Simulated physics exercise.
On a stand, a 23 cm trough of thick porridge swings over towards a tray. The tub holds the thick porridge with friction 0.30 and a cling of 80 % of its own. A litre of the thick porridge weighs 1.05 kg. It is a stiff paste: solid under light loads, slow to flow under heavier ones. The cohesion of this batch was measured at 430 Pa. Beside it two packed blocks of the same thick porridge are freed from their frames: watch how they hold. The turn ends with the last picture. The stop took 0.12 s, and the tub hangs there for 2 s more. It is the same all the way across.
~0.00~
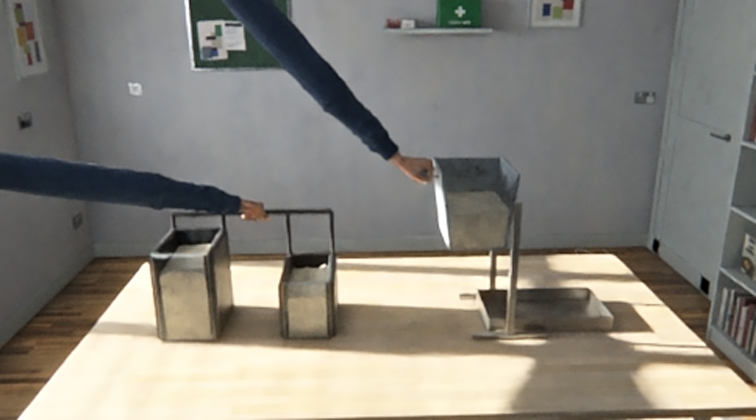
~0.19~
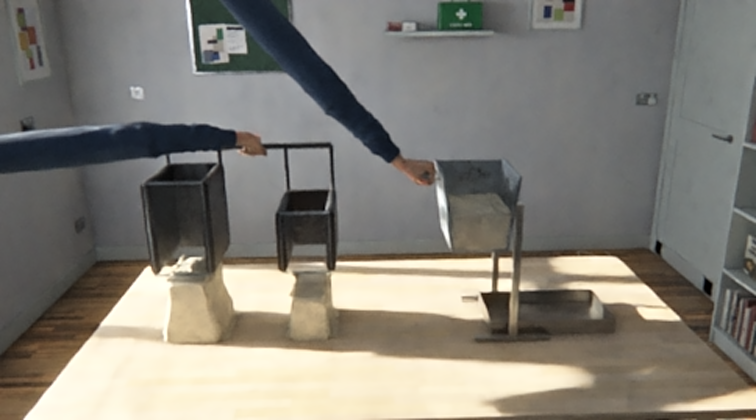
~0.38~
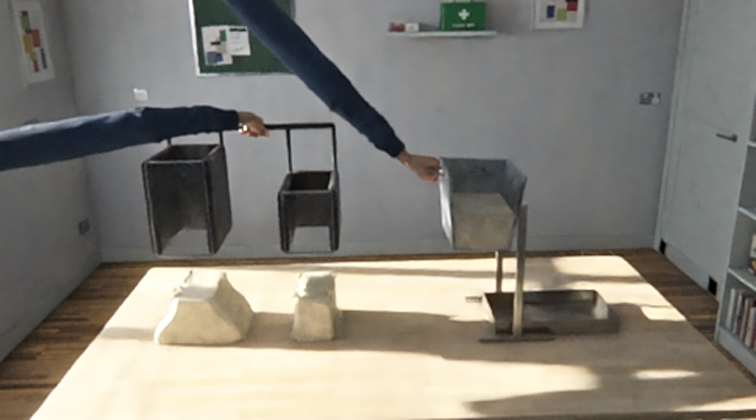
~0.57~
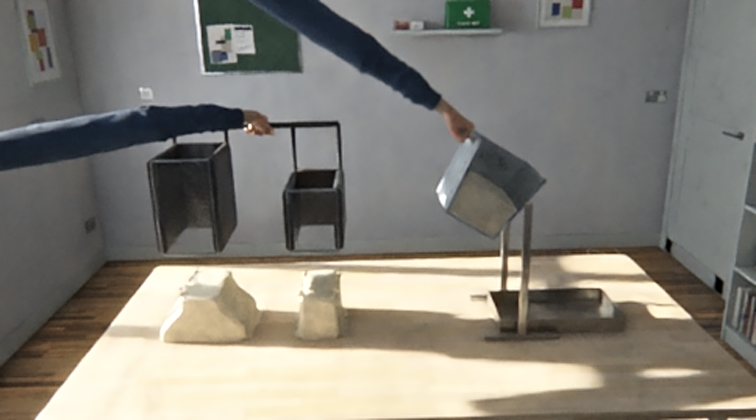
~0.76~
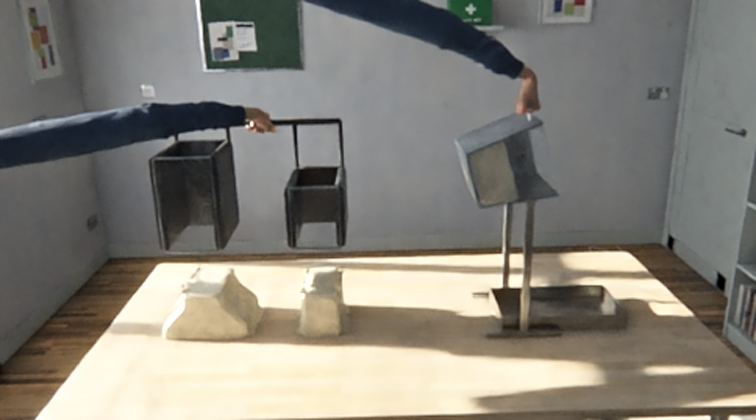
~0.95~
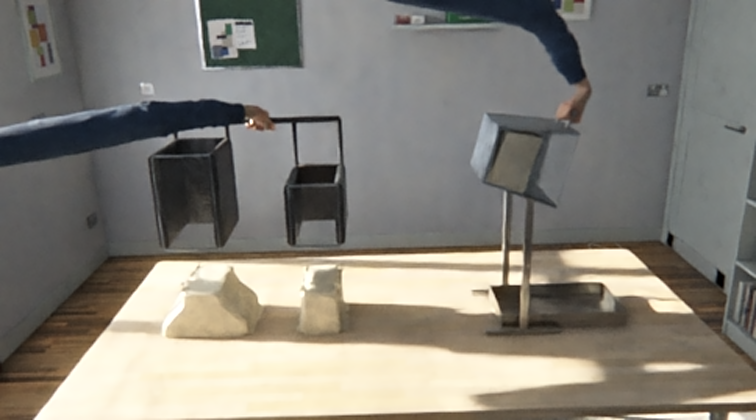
Two dark, open-ended boxes joined by a bar rise off two pale grey blocks on a light wooden table, lifted by a blue-sleeved arm from the left, in a grey-walled room seen from the front and slightly above. The larger left block slumps and spreads while the smaller keeps its shape. At right, another arm turns a grey metal tub of pale material clockwise on its stand above a shallow tray.
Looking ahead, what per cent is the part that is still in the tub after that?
Close to 0 per cent.
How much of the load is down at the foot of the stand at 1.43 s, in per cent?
Near 0 %.
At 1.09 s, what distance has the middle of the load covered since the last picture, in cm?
Roughly 6 cm.
By 1.09 s, the tub is at 104 degrees and holds 100 %.
By 1.26 s, the tub is at 104 degrees and holds 75 %.
By 1.43 s, the tub is at 104 degrees and holds 39 %.
By 1.60 s, the tub is at 104 degrees and holds 0 %.
By 2.95 s, at the end, the tub is at 104 degrees and holds 0 %.
